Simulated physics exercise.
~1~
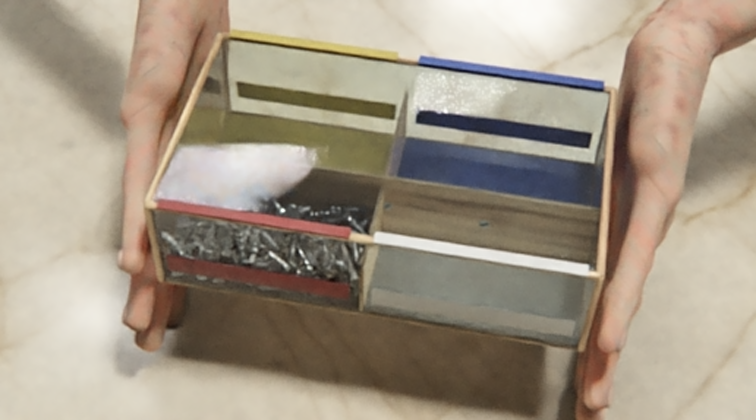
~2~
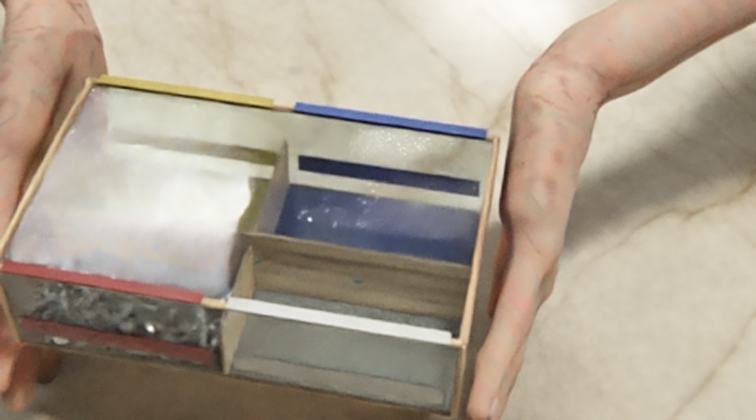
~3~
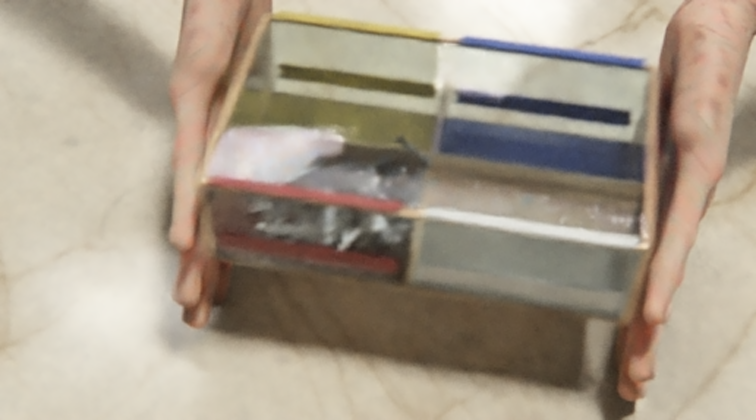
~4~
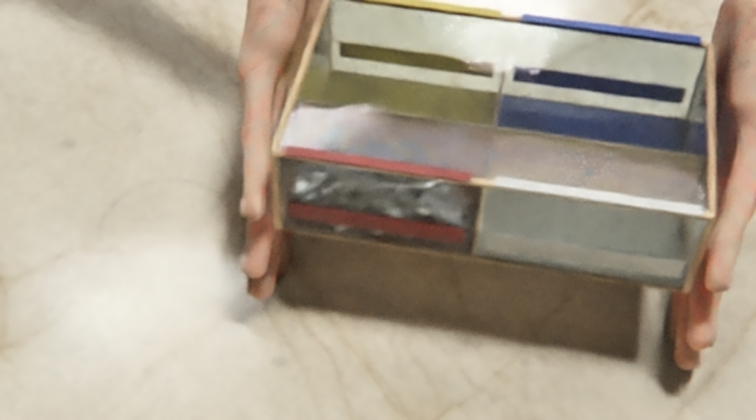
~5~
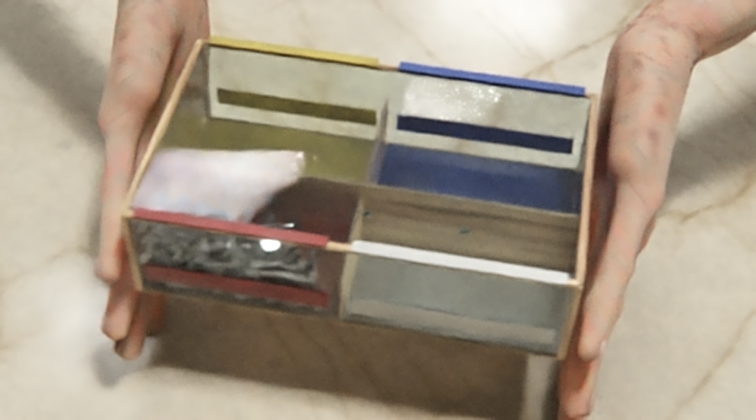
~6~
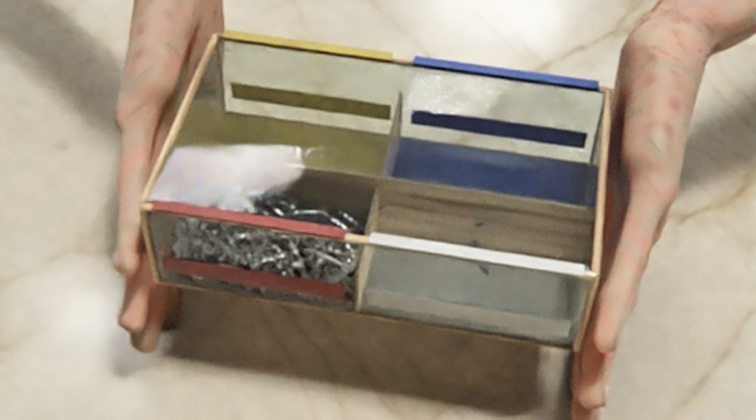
A clear-lidded box of small steel screws, held between two hands, was shaken to and fro, swinging down to the left and up to the right, then settled with the screws still piled in the red-marked section.
